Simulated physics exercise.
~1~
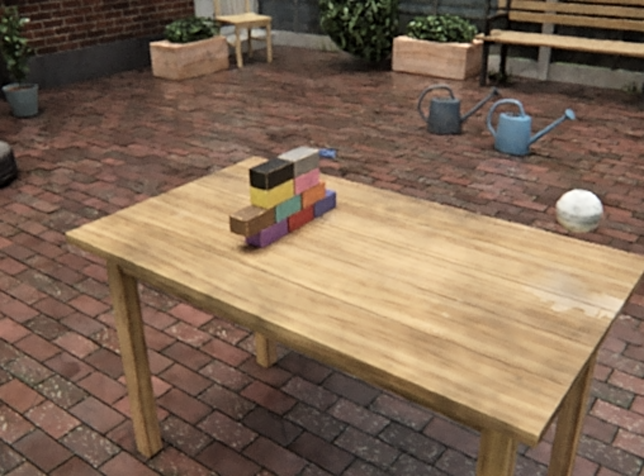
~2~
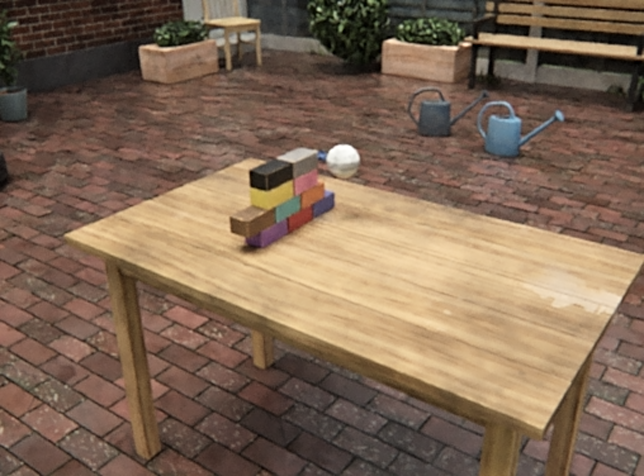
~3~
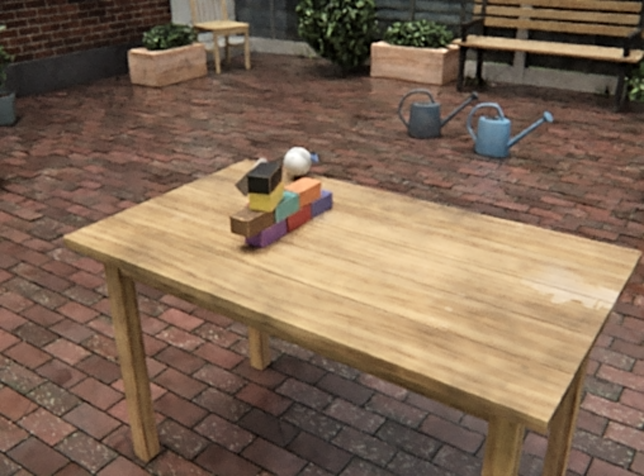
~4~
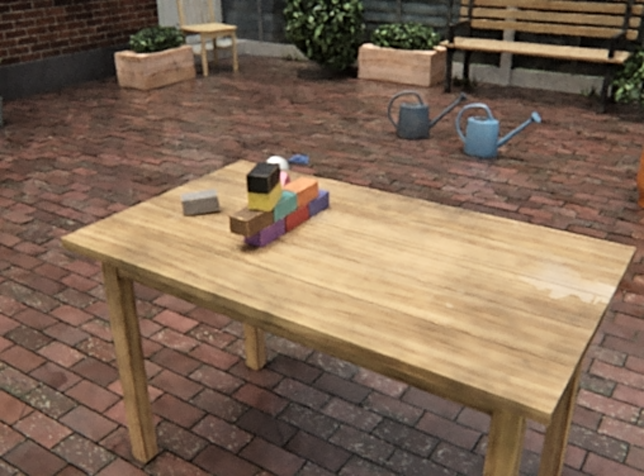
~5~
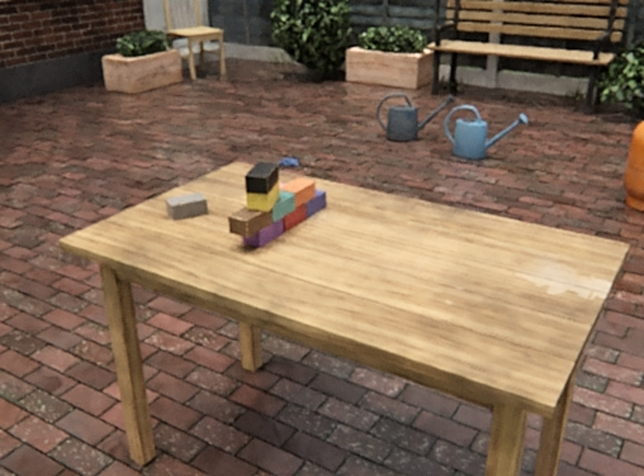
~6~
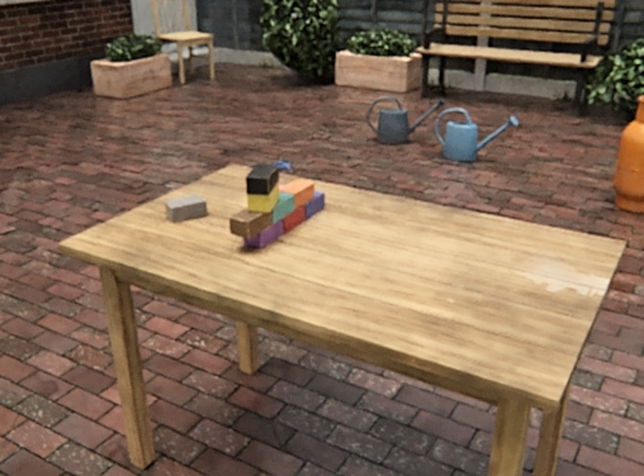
A white ball flies in from the right above a wooden table on a brick patio, heading for a small stack of coloured blocks. It reaches the back of the stack and strikes the upper blocks, tipping the grey one off the top toward the left. The grey block lands upside down on the tabletop as the pink block is knocked from its place and the ball drops behind the pile. The grey block slides slightly farther left and stops. At the end, the black and yellow blocks still sit above the standing lower blocks, with ball and pink block out of sight.
